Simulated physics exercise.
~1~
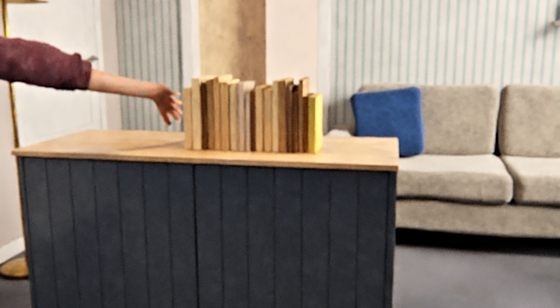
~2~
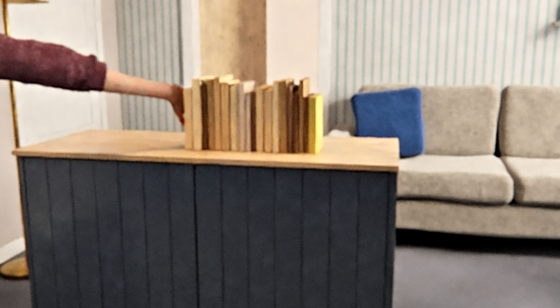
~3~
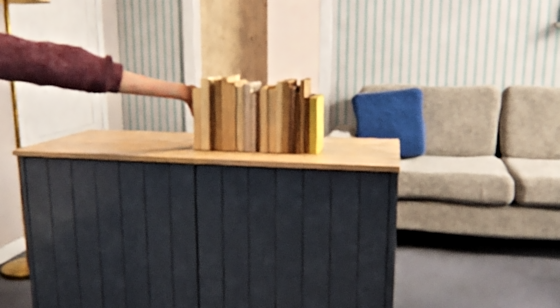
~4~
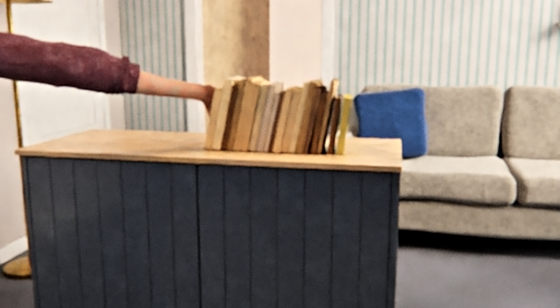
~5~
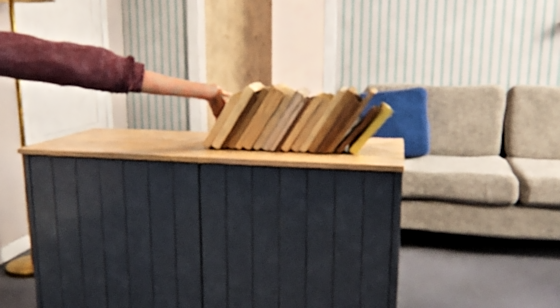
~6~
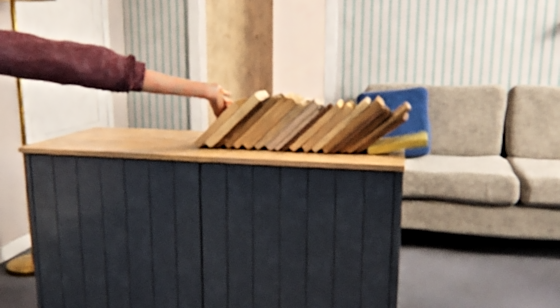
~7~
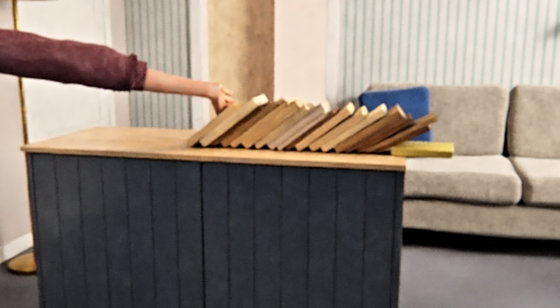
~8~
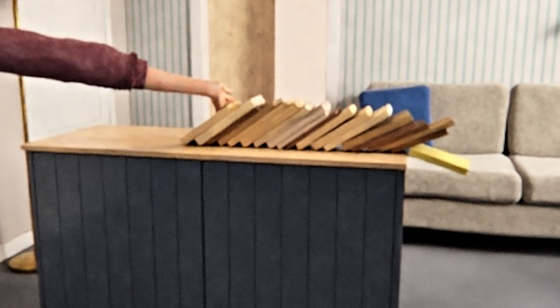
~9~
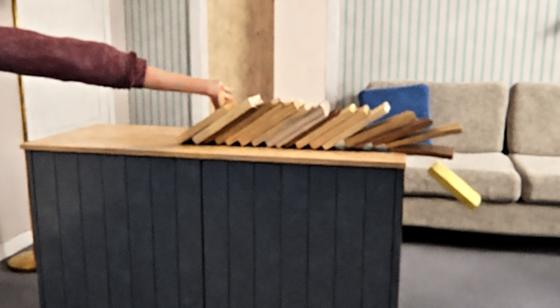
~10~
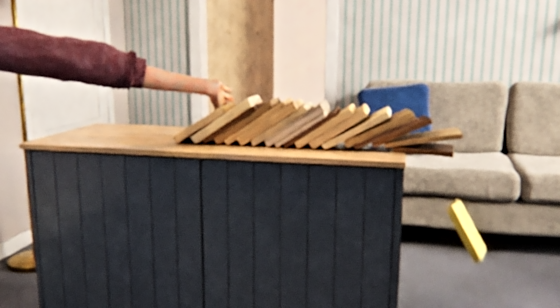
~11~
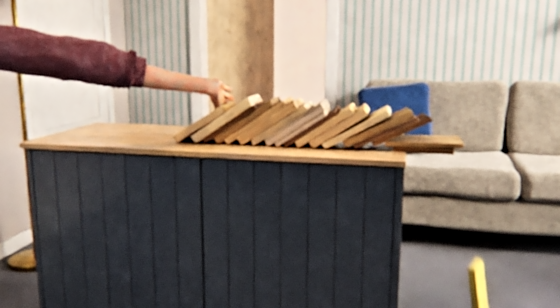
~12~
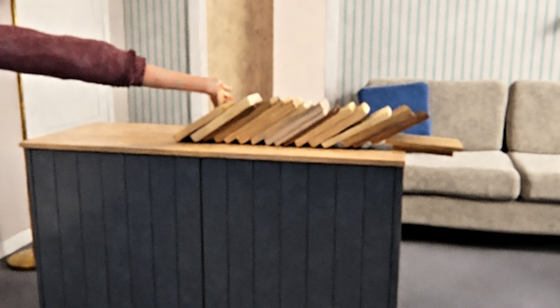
A hand reached in from the left and pushed a tight row of upright wooden boards along a cabinet top, making them lean over to the right until the yellow one tumbled off the end, while the rest stayed slumped on top.
